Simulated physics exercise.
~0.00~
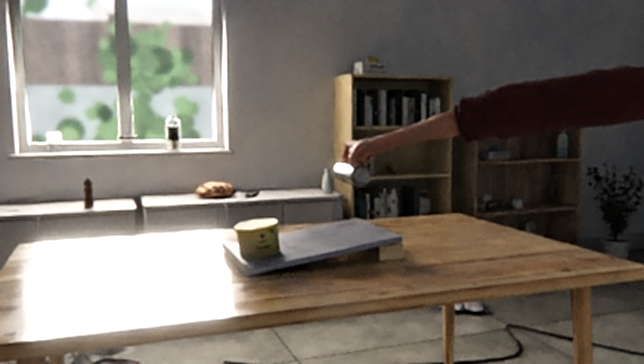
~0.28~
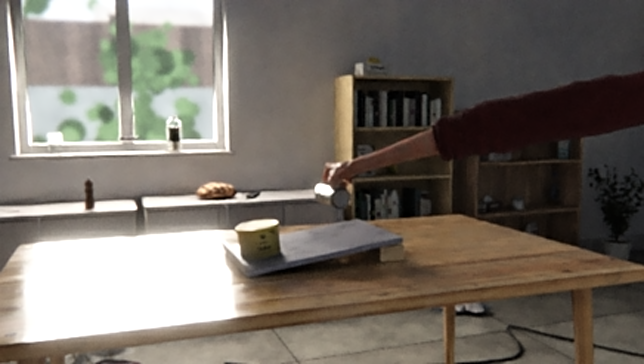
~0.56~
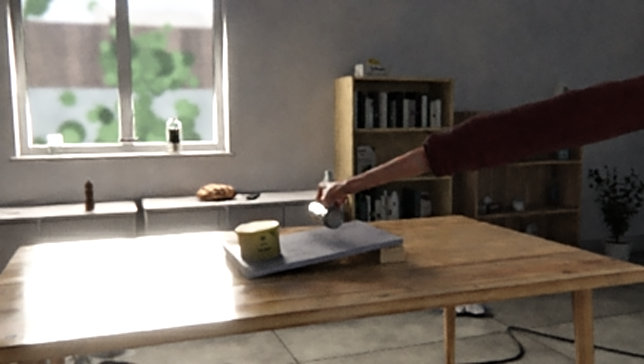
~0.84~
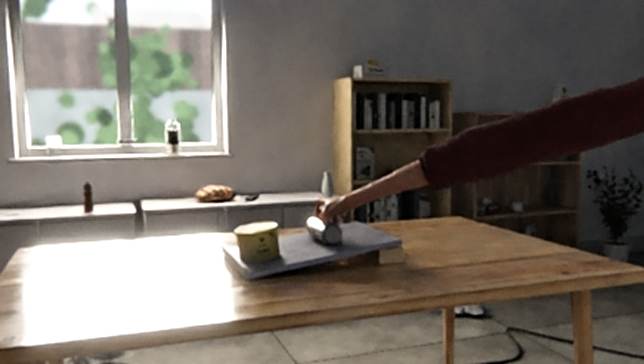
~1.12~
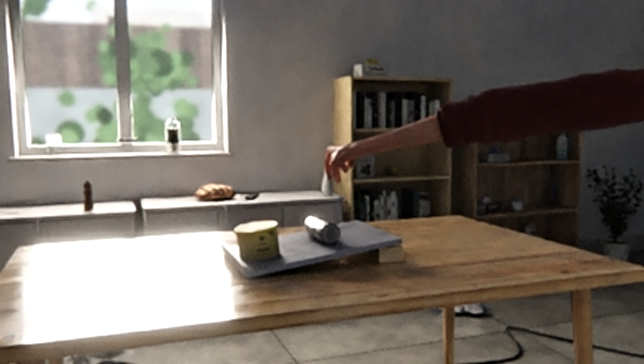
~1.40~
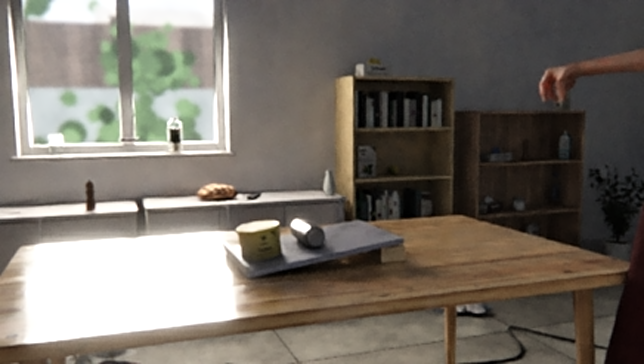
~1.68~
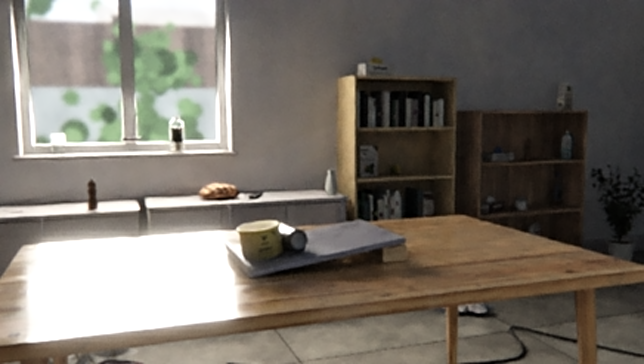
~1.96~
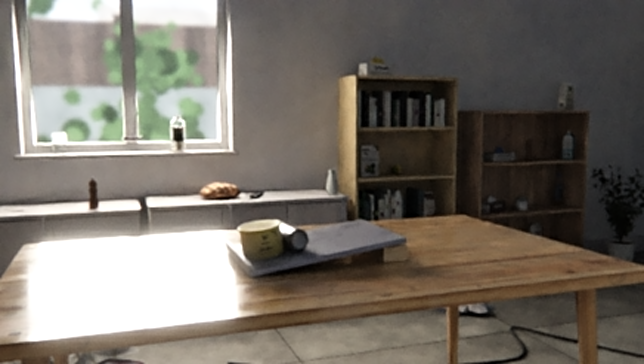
On a tilted board, a hand releases a grey can, which rolls down beside a yellow tub.
